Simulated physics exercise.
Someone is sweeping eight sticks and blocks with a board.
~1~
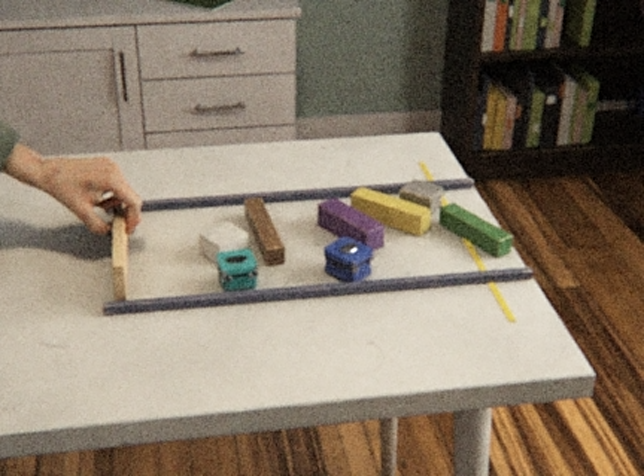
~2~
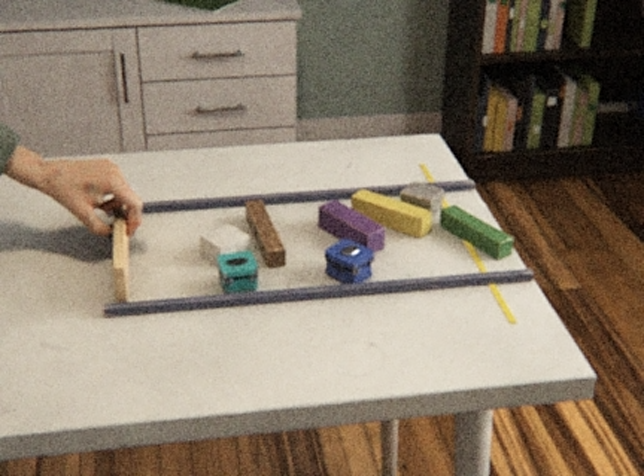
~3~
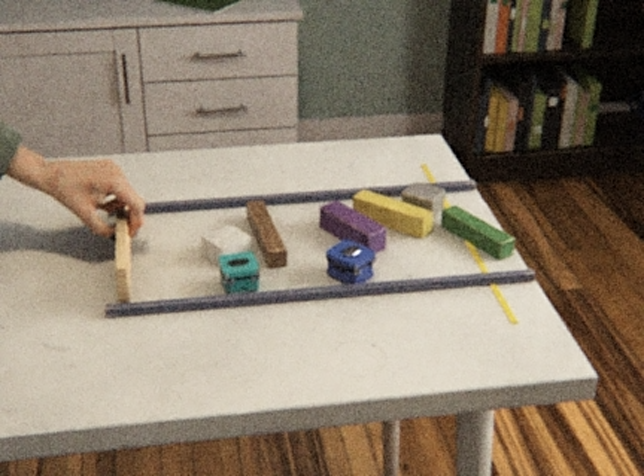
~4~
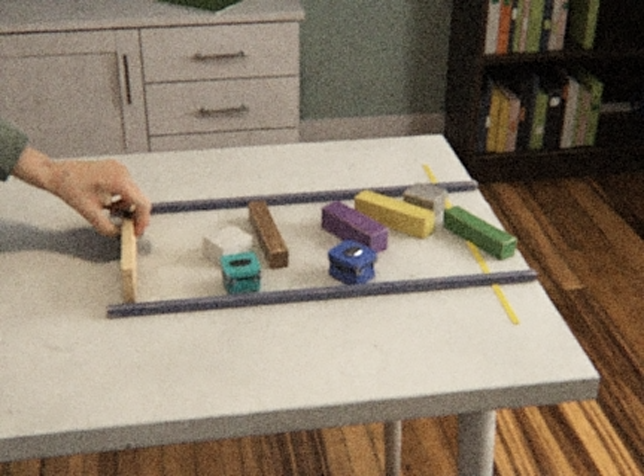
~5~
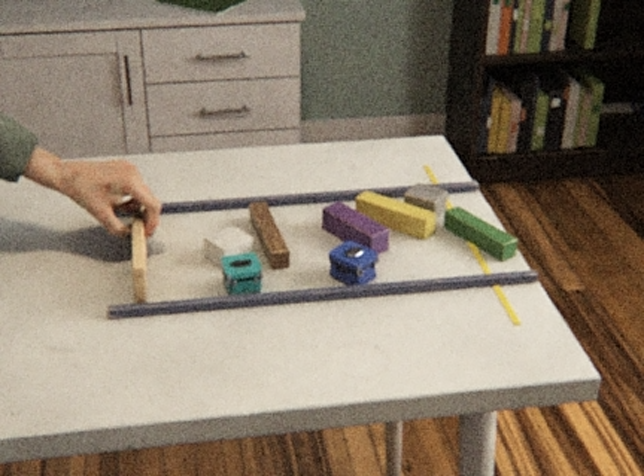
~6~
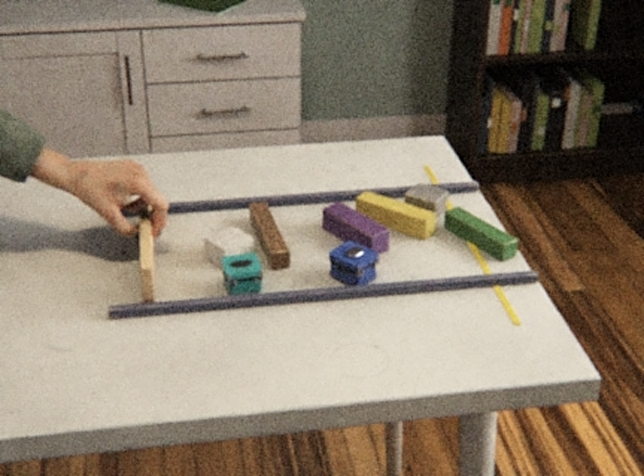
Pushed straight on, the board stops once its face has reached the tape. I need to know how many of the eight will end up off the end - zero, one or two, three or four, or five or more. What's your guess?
Honestly, a big bunch falls - five or more of them.
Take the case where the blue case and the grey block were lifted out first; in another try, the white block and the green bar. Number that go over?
First try: 3 fallen; other try: 2.
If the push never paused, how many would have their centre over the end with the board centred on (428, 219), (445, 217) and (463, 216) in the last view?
In order, that gives 2, then 3, then 5.
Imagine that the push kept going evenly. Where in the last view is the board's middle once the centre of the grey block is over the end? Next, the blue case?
The middle sits near (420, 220) for the first and near (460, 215) for the other.
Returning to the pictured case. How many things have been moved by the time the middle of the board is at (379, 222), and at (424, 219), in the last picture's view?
That makes 8 at the first spot and 8 at the second.
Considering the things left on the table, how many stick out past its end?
The total here is 1.
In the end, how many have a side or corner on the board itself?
Count: 3.
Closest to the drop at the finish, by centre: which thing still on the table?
Brown bar.
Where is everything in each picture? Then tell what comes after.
Green bar (475, 230); grey block (421, 198); yellow bar (390, 211); board (120, 238); tape (461, 231), in the first frame.
Grey block (422, 200); purple bar (351, 227), in the second frame.
Yellow bar (392, 214); blue case (350, 264), in the third frame.
Green bar (479, 232); brown bar (268, 233), in the fourth frame.
Grey block (426, 201); white block (229, 247), in the fifth frame.
Green bar (480, 233); grey block (426, 201); yellow bar (395, 215); board (146, 240); tape (466, 235), in the sixth frame.
A little later, none off yet; green bar at rest near (480, 233); grey block at rest near (426, 201); yellow bar at rest near (395, 215).
Next, none off yet; green bar moving near (485, 232); grey block shifted a little near (438, 198); yellow bar shifted a little near (423, 206).
When it is over, the number that fall off is five or more; down, blue case, purple bar, yellow bar, grey block and green bar.
